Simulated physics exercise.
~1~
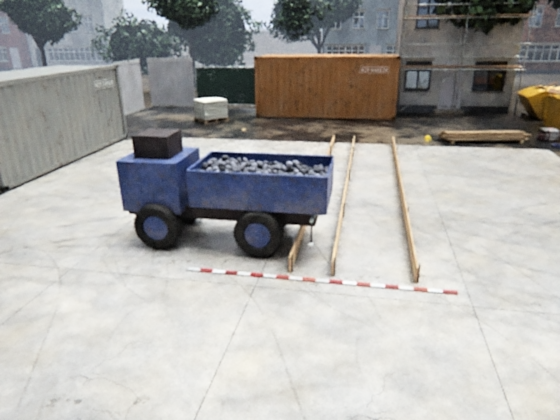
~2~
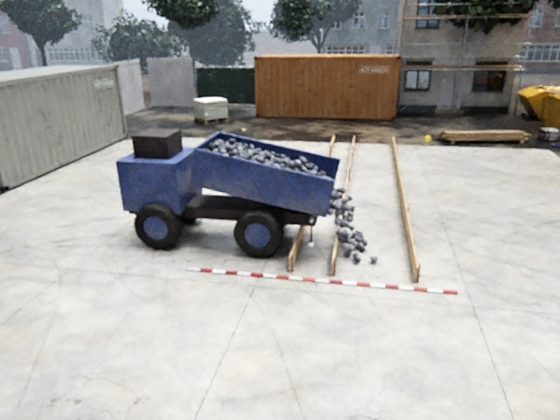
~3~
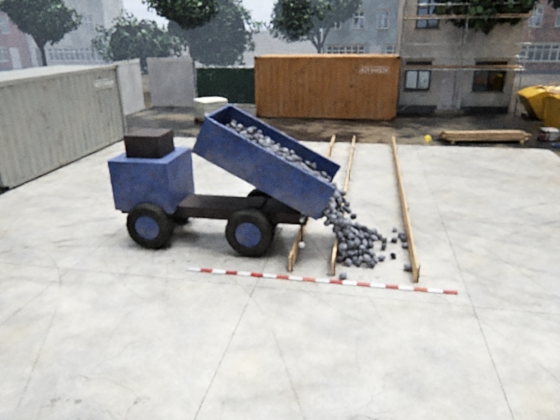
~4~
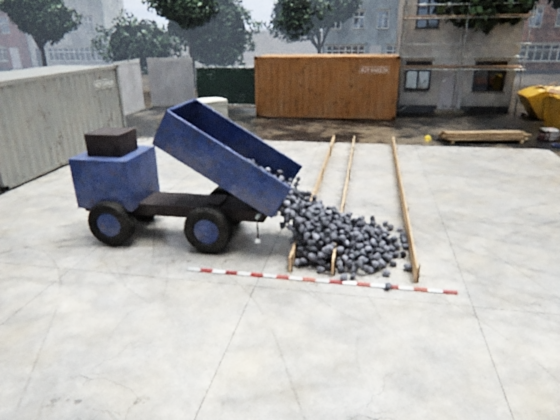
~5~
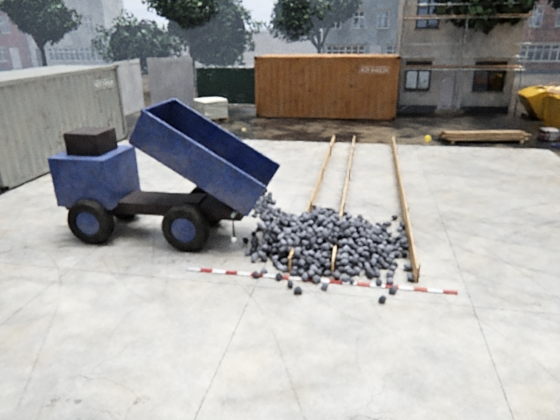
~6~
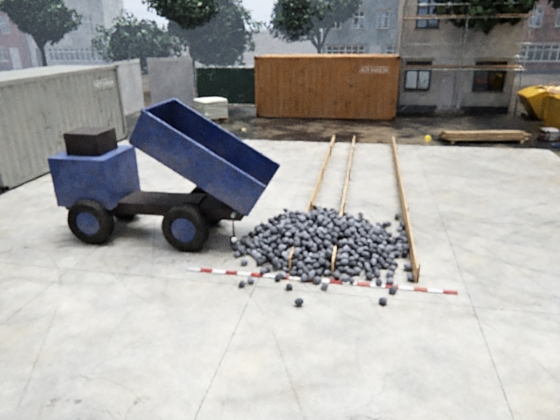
A blue tipping trailer raises its bed, rolls left and empties grey stones across wooden planks.
